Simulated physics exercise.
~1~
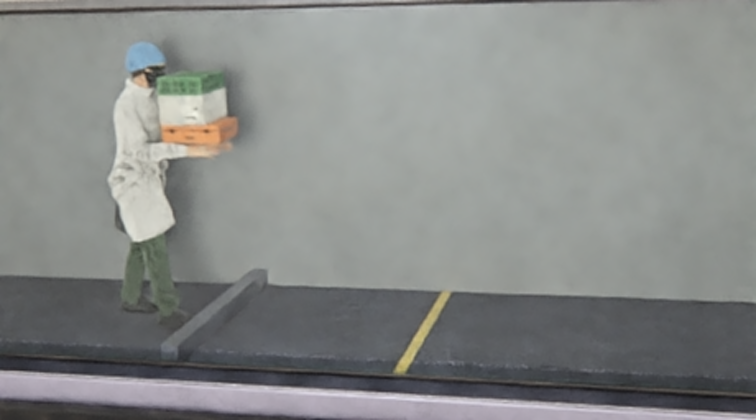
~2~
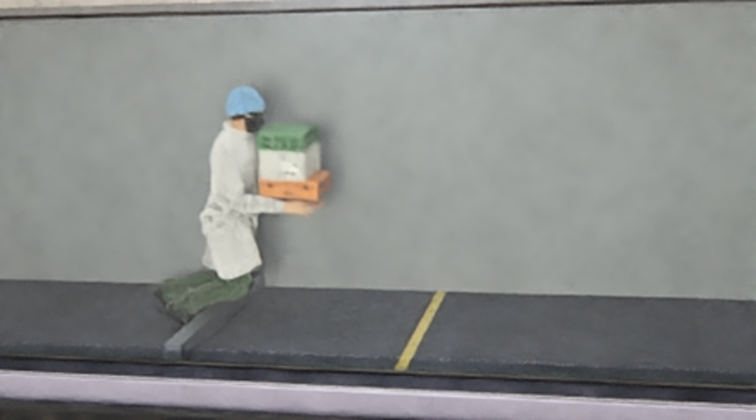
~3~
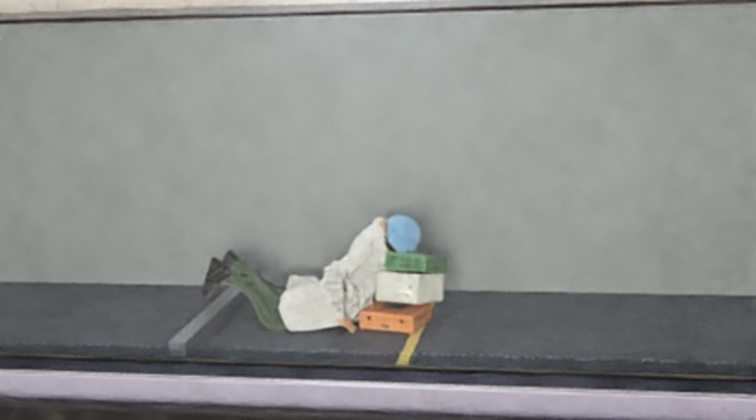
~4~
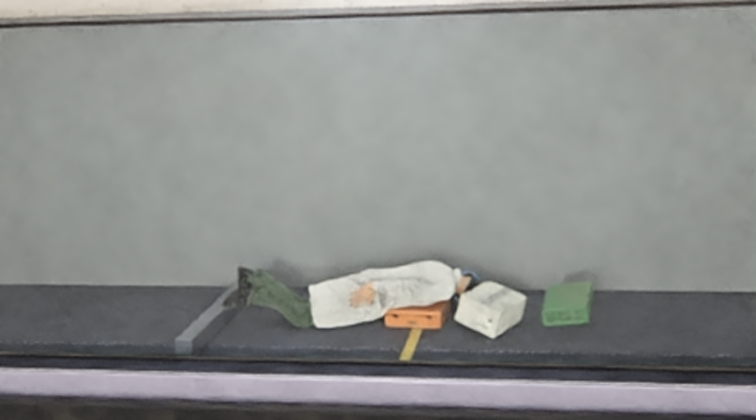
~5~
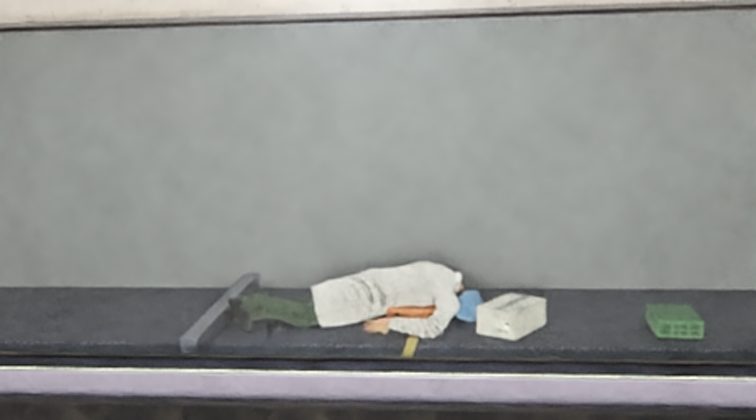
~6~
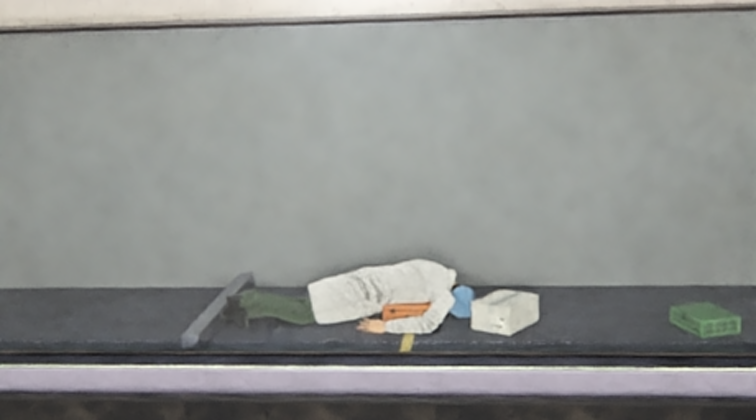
At first, a porter in a white coat and blue cap stands behind a low grey rail, holding a green crate, a white parcel and an orange toolbox stacked in both arms. The porter pitches forward to the right over the rail, knees bending and feet trailing behind. The stack comes down near the yellow line with the porter stretched out behind it. The pile then breaks apart, the parcel and crate moving right while the toolbox stays by the porter's chest. Finally the porter lies flat, head past the line beside the parcel, with the crate farthest right.
